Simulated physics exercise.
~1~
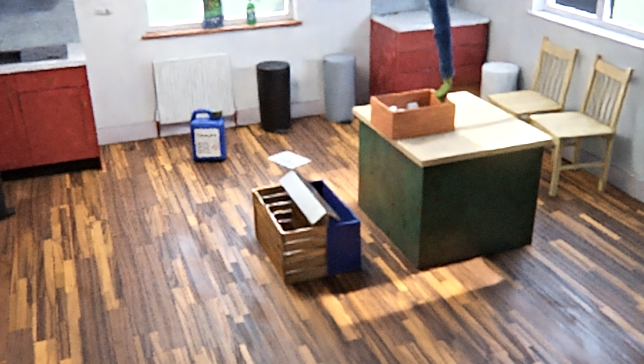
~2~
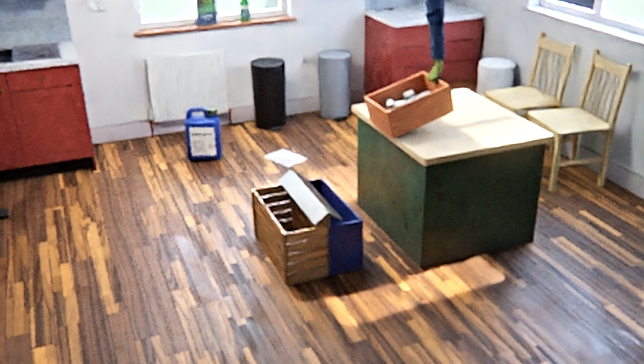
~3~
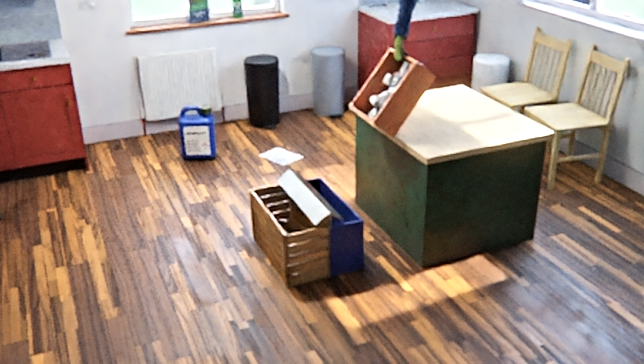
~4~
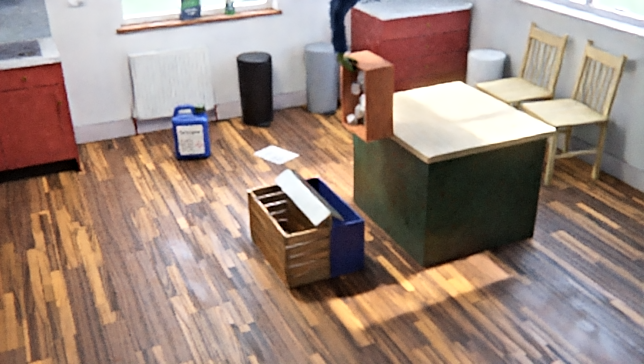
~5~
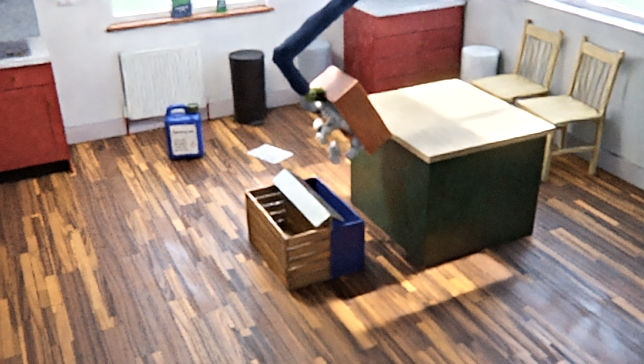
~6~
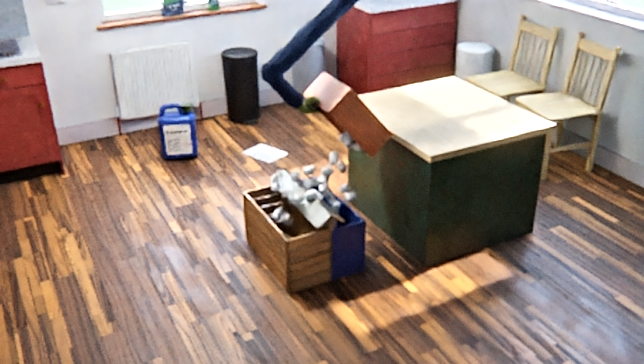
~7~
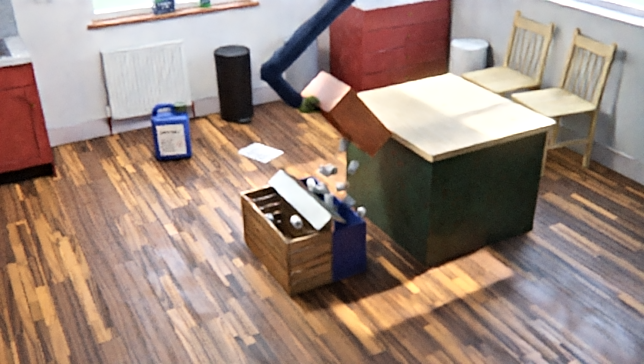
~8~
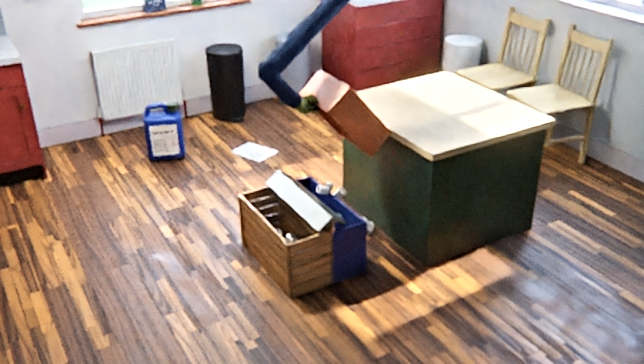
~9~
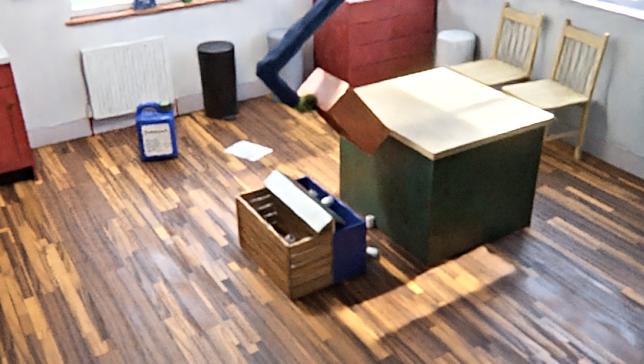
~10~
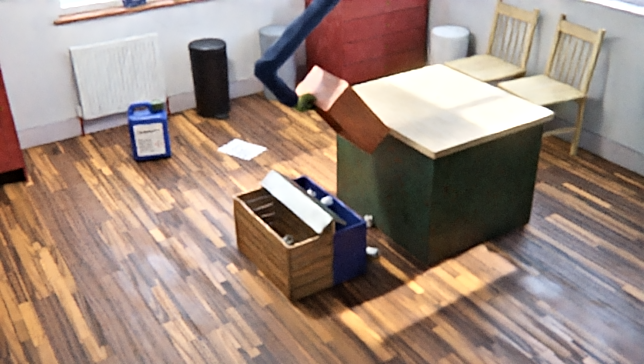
In the video, a dark blue arm tips an orange tote at a bench's edge, spilling paper rolls toward a ridged divide between a blue trough and a wooden tub. Rolls drop into both containers, and a few end on the floor beside the trough while the tote stays tilted.
